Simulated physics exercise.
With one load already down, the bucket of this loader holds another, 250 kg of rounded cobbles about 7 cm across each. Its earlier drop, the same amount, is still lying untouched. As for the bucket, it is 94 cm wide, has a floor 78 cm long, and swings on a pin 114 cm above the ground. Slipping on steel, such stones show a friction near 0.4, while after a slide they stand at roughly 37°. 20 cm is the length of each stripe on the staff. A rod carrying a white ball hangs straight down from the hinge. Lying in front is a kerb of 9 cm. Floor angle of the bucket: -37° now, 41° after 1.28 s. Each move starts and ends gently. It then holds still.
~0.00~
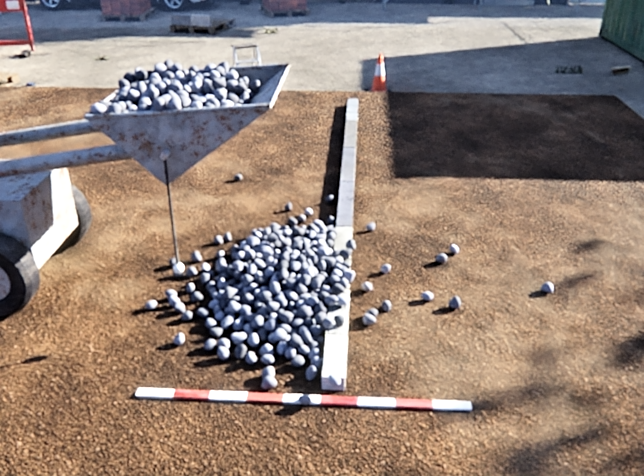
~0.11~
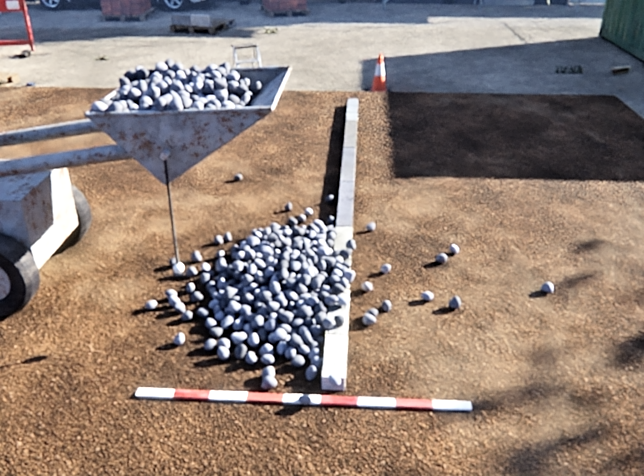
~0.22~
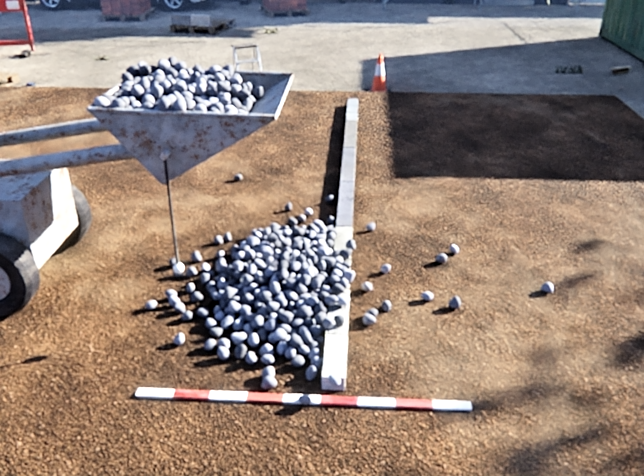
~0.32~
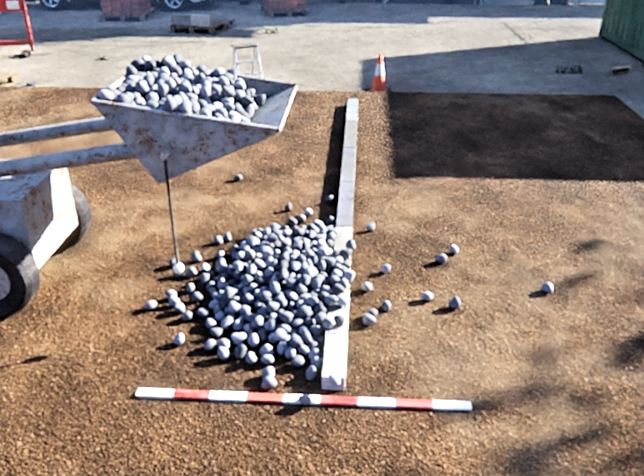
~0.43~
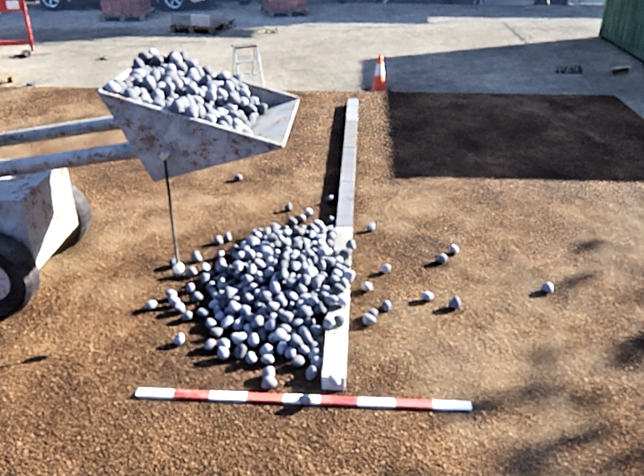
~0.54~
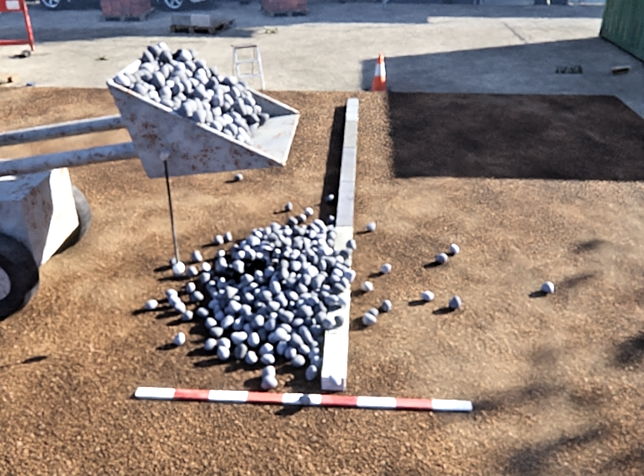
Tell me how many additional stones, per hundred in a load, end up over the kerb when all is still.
Some 39 in every hundred.
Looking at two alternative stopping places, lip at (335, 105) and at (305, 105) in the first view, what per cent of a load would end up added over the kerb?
Case one about 90 %, case two about 65 %.
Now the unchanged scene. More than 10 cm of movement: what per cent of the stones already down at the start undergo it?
Near 10 per cent, I reckon.
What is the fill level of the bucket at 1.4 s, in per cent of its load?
Reading: Near 35 % of the load.
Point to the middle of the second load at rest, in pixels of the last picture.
Around (327, 270) in the last picture.
After 1.0 s the floor is at 29°; in per cent of one load, 98 in the bucket, 100 on this side of the kerb, 2 over the kerb; the foremost stones are at (435, 284).
After 1.4 s the floor is at 41°; in per cent of one load, 37 in the bucket, 160 on this side of the kerb, 3 over the kerb; the foremost stones are at (435, 284).
After 1.7 s the floor is at 41°; in per cent of one load, 1 in the bucket, 176 on this side of the kerb, 23 over the kerb; the foremost stones are at (451, 286).
After 4.1 s the floor is at 41°; in per cent of one load, 0 in the bucket, 158 on this side of the kerb, 42 over the kerb; the foremost stones are at (548, 339). Net gain over the kerb, 39.
